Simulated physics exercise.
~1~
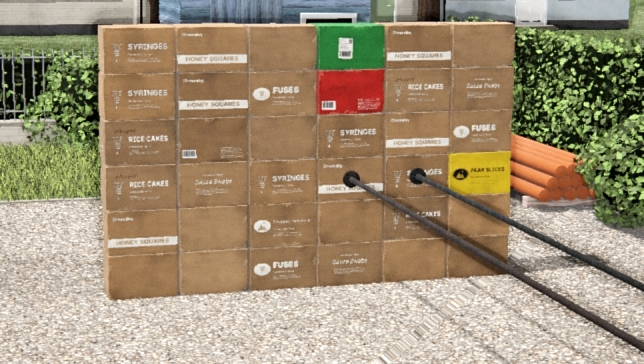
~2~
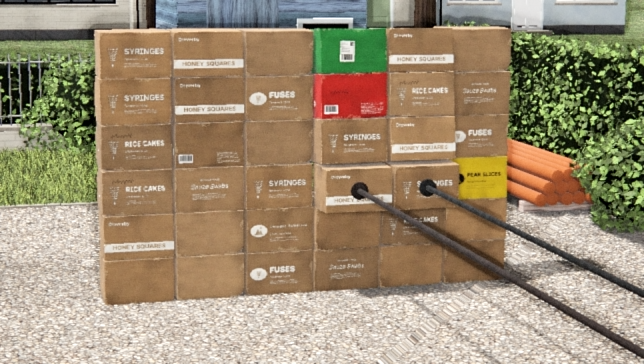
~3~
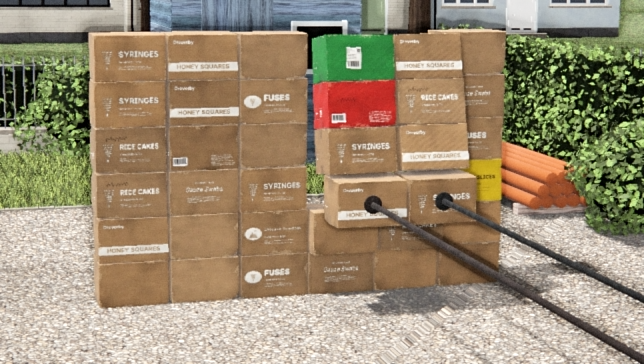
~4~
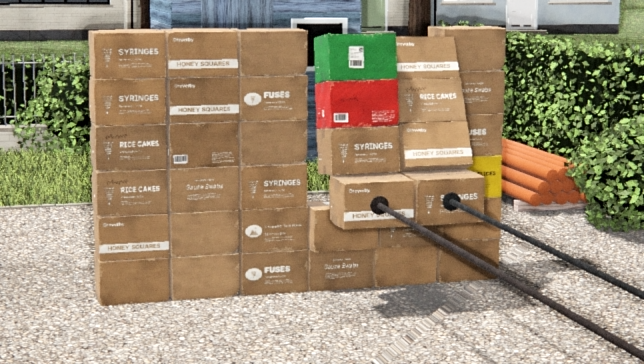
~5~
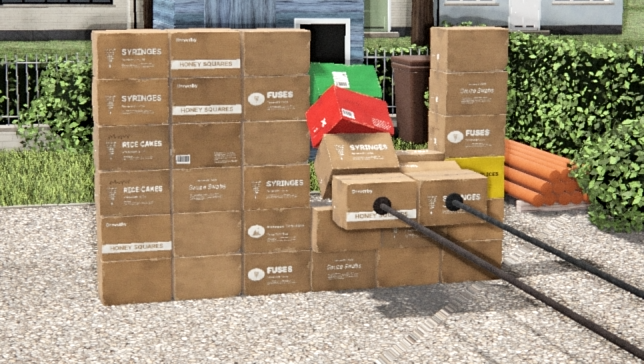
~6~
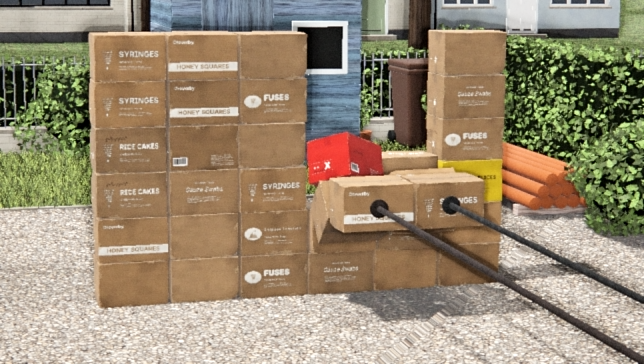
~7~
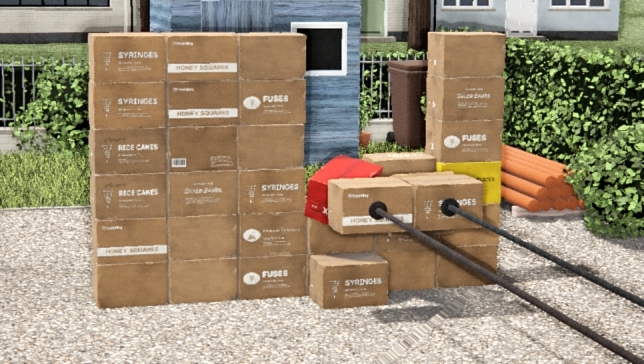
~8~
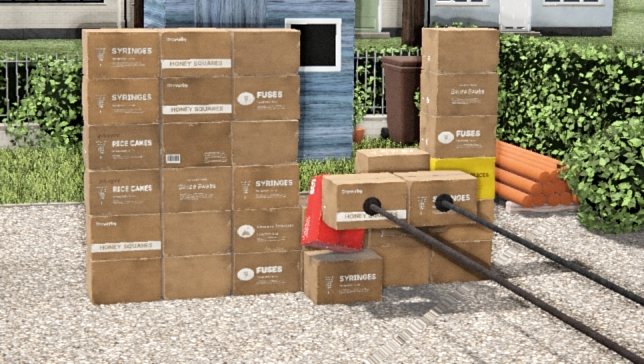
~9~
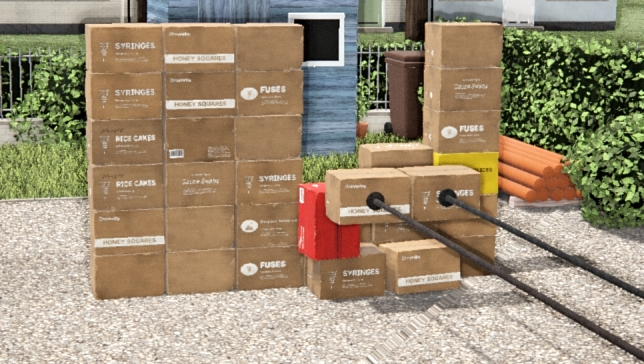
At the start, a wall of brown cartons with one green, one red and one yellow stands in a yard, with two dark rods reaching to neighbouring cartons. The rods draw that pair out toward the viewer, and the cartons above sag and lean. The green carton and a brown one beside it tip back and drop from sight, while the red one tilts and sinks. A brown carton lands at the foot of the wall, and the red slides down behind the pulled pair. Finally, the red carton rests on its side, another brown carton lies in front, and the yellow one remains in place.
